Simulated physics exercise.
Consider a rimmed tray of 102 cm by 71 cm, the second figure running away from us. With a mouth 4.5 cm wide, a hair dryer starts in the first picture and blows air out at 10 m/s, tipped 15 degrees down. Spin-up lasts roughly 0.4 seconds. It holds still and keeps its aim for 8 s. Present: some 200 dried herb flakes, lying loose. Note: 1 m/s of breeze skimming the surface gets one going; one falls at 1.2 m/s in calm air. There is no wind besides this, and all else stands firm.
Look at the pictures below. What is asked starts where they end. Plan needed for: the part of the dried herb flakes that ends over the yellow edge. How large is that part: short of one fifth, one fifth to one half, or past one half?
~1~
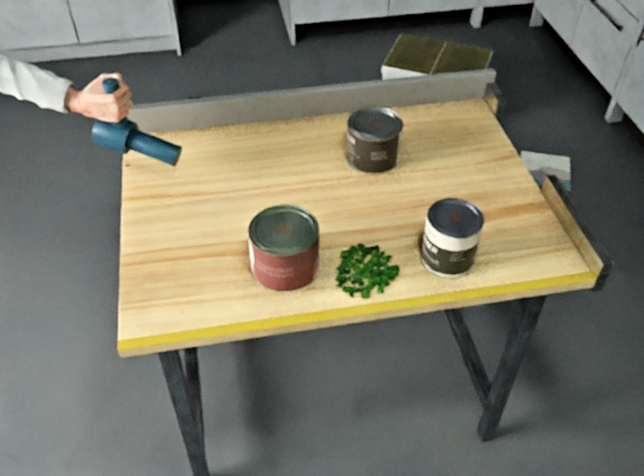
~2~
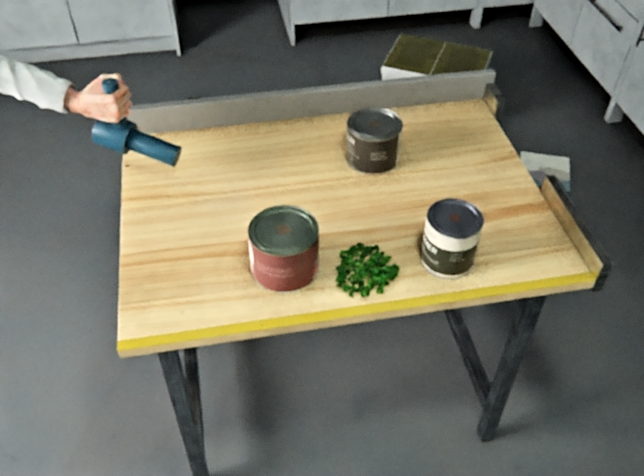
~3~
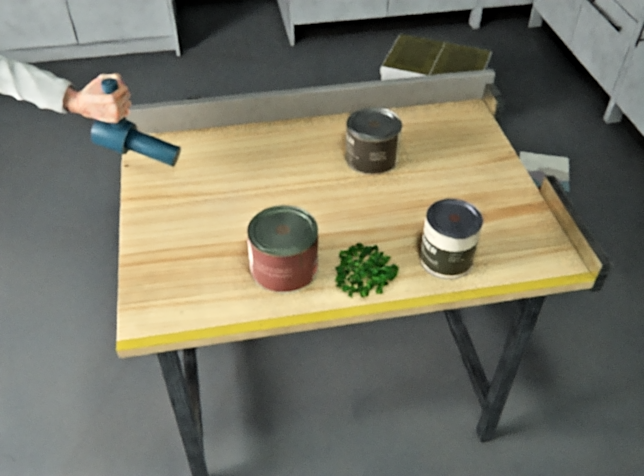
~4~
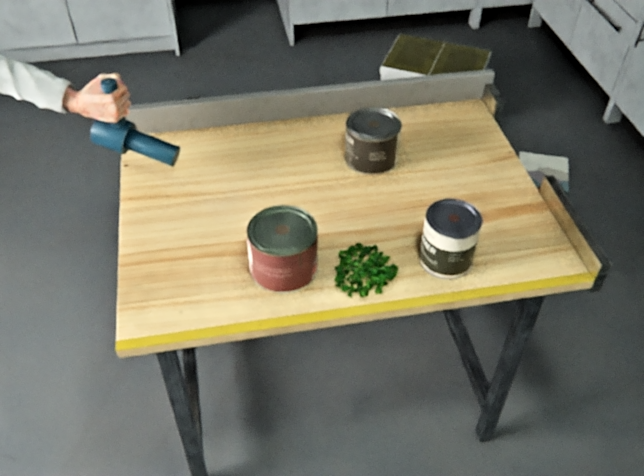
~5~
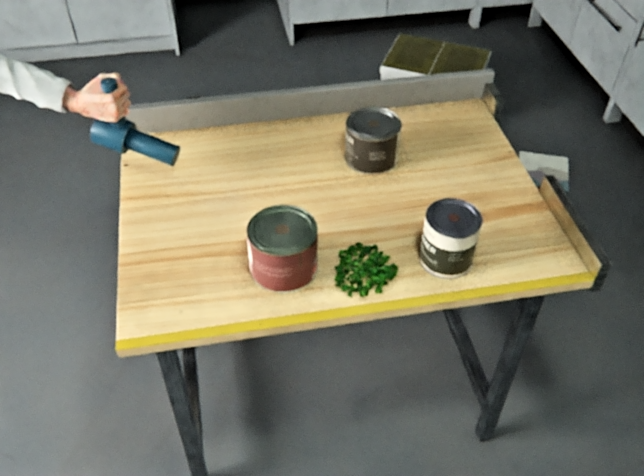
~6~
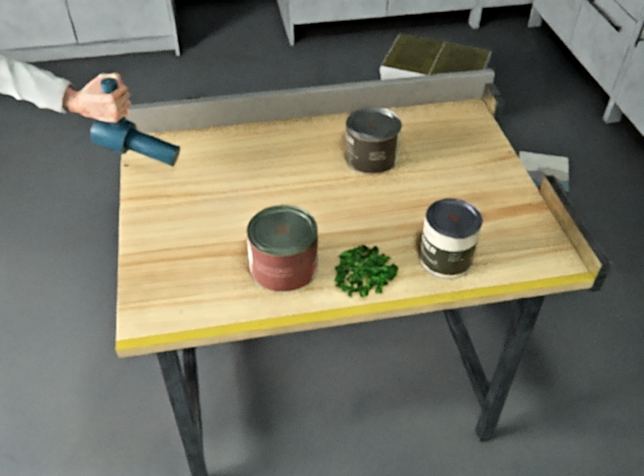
Under half fail to get there.
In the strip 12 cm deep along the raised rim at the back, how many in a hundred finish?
Roughly 0 per cent.
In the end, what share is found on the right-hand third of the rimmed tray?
Some 0 per cent.
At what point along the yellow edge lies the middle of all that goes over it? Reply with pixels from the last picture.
About (426, 306).
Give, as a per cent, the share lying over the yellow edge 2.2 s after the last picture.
Roughly 90 per cent.
Then, 1.2 s after the last picture the count stands so, 81 % are over the yellow edge; the middle of those still in play is near (353, 291).
Then, 2.2 s after the last picture the count stands so, 86 % are over the yellow edge.
Then, 4.0 s after the last picture the count stands so, 86 % are over the yellow edge.
Then, 7.6 s after the last picture, at the end, 87 % are over the yellow edge.
